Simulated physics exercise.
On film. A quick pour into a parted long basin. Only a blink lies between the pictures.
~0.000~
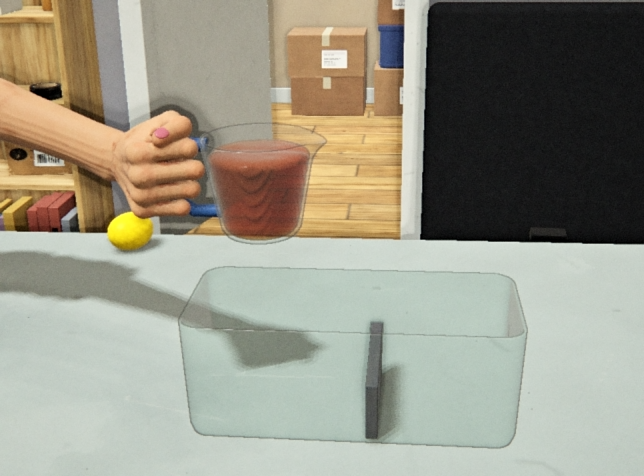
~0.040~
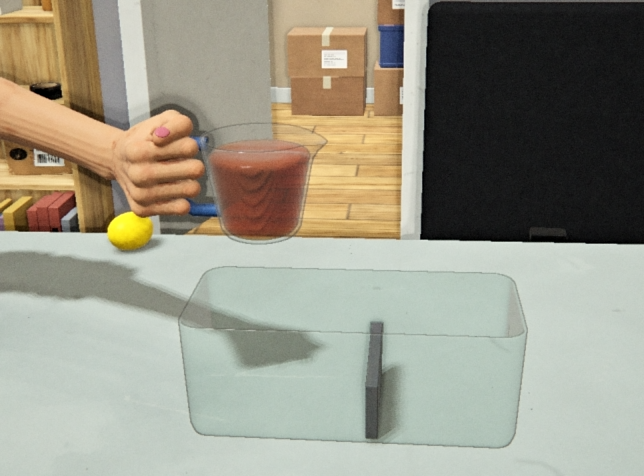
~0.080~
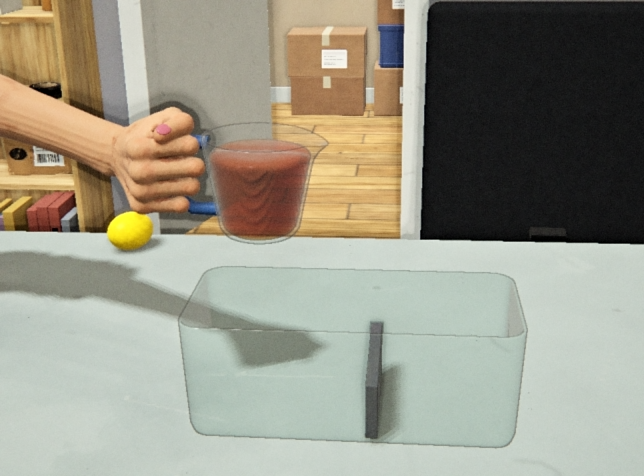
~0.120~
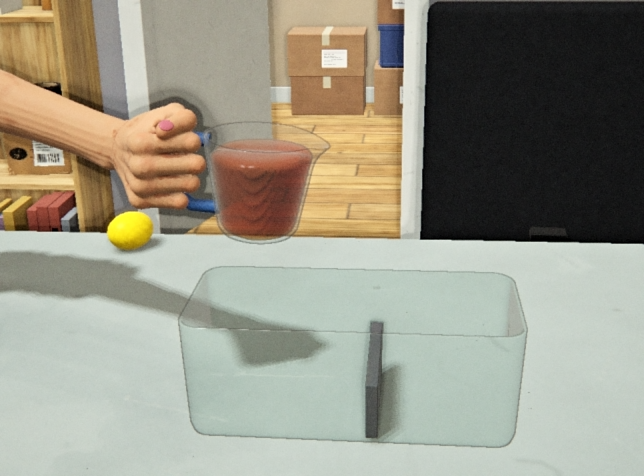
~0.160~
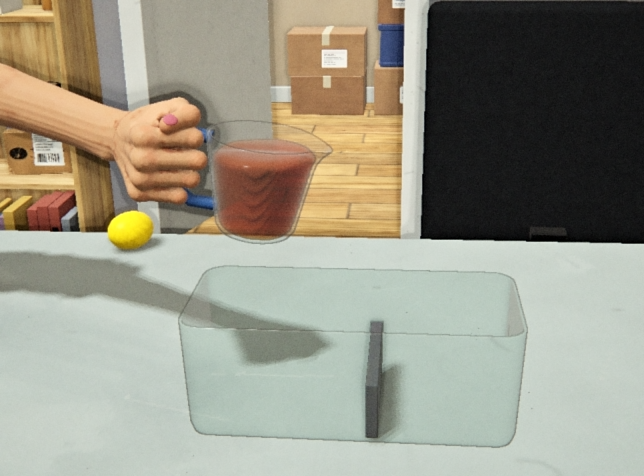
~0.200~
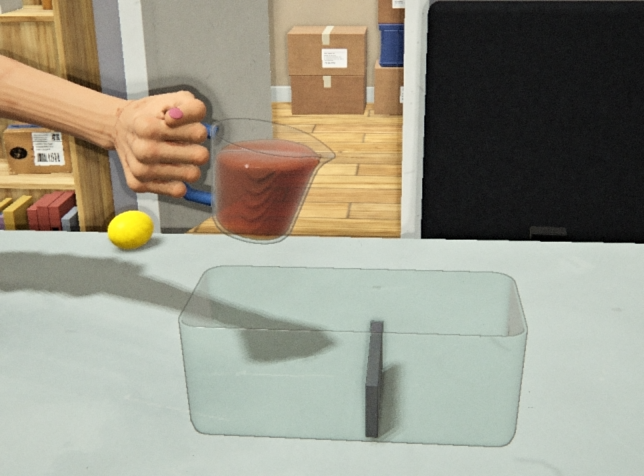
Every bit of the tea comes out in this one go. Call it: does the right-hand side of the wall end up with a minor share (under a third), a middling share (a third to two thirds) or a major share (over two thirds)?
The right side gets a middling share.
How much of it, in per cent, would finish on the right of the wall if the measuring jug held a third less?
Near 30 parts in a hundred.
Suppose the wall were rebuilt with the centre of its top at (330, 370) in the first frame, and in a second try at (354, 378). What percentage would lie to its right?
Case 1: 95 %; case 2: 80 %.
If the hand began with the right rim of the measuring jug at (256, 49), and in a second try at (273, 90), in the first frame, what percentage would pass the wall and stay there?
Result, first then second: About 5 % and about 5 %.
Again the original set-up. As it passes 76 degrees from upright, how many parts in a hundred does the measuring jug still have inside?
Remaining fraction: Approx. 60 %.
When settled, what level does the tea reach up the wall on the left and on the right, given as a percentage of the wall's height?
I'd put the left at about 10 and the right at about 20.
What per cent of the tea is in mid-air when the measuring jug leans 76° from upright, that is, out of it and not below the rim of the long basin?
About 25 per cent.
A moment on, the measuring jug is tipped on its side and 61 per cent is still to pour, 0 is left of the wall and 14 right of it.
Next, the measuring jug is tipped right over and 6 per cent is still to pour, 28 is left of the wall and 57 right of it.
Then the measuring jug is tipped right over and 0 per cent is still to pour, 41 is left of the wall and 58 right of it.
Later the measuring jug is tipped right over and 0 per cent is still to pour, 41 is left of the wall and 58 right of it.
At rest 41 per cent lies left of the wall, 58 right of it and 1 outside.
